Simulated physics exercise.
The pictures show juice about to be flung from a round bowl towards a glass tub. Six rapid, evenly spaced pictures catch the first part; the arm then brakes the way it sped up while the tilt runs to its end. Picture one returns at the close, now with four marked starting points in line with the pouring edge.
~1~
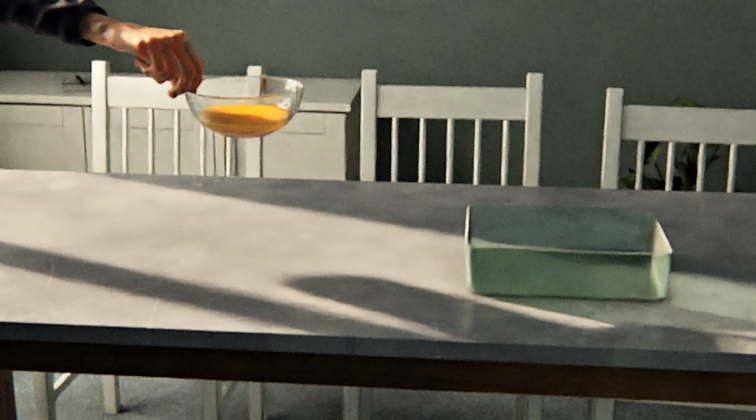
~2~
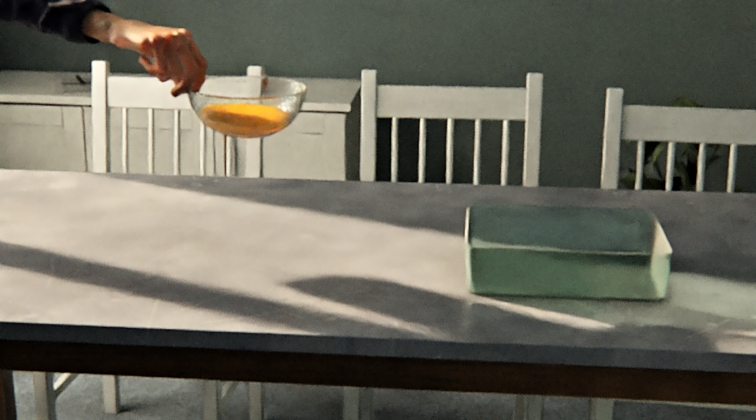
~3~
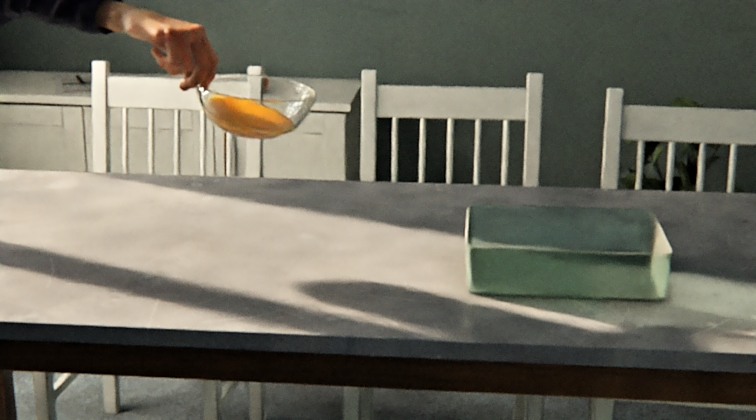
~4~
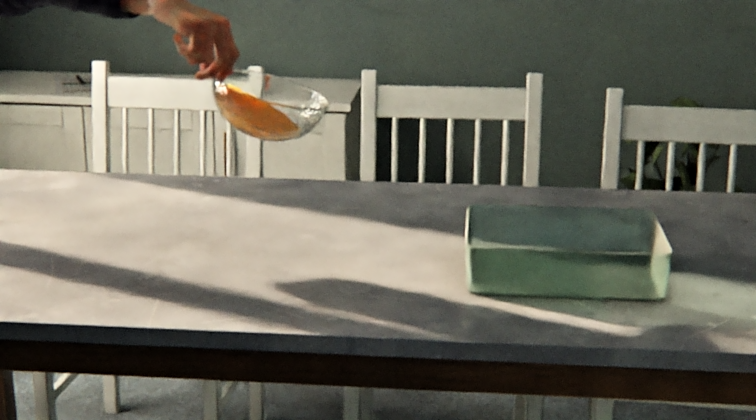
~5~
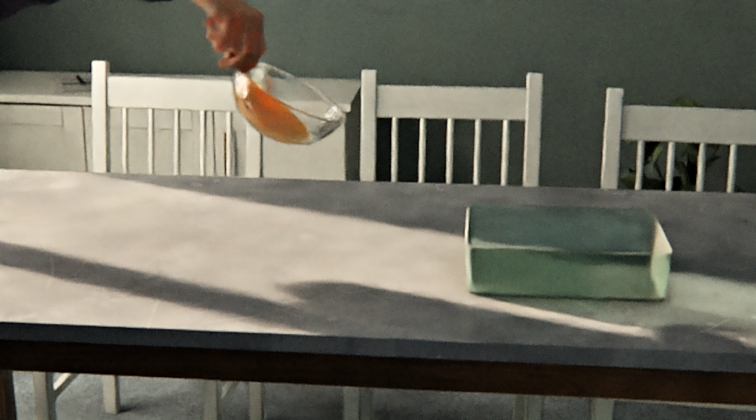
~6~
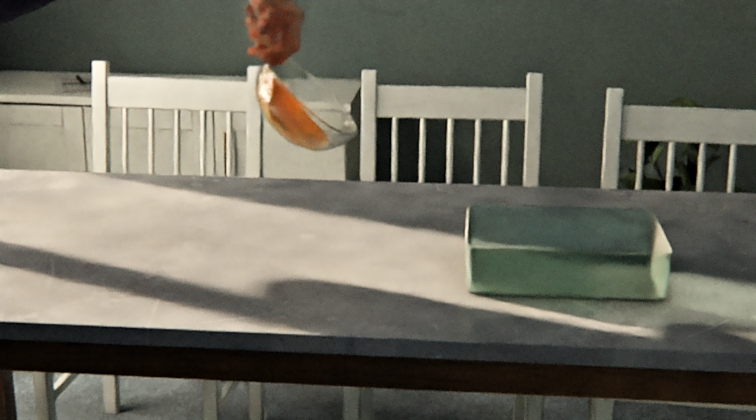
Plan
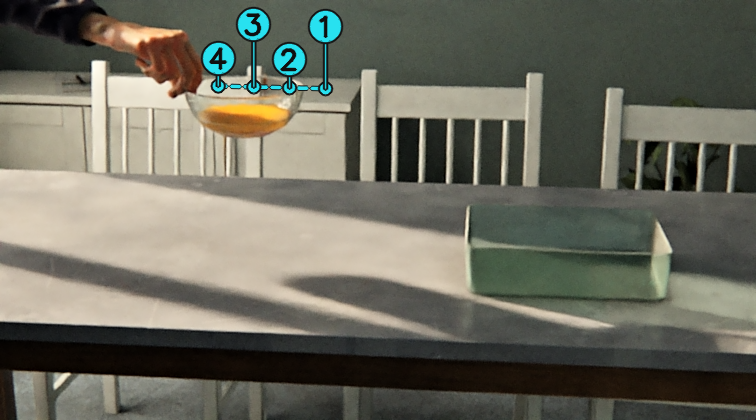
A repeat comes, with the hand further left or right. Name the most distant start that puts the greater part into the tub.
1 is the one.
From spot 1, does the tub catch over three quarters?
No, it does not.
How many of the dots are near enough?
One of them.
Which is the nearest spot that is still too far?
2.
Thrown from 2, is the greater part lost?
Yes, that goes wrong.
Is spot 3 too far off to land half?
Yes, that goes wrong.
On the marked copy, 1 at (325, 88); 2 at (289, 87); 3 at (253, 86); 4 at (218, 86).
For spot 1, about 62 % lands in the tub, 15 % falls short and 23 % goes beside or beyond.
For spot 2, about 19 % lands in the tub, 75 % falls short and 6 % goes beside or beyond.
For spot 3, about 0 % lands in the tub, 96 % falls short and 4 % goes beside or beyond.
For spot 4, about 0 % lands in the tub, 100 % falls short.
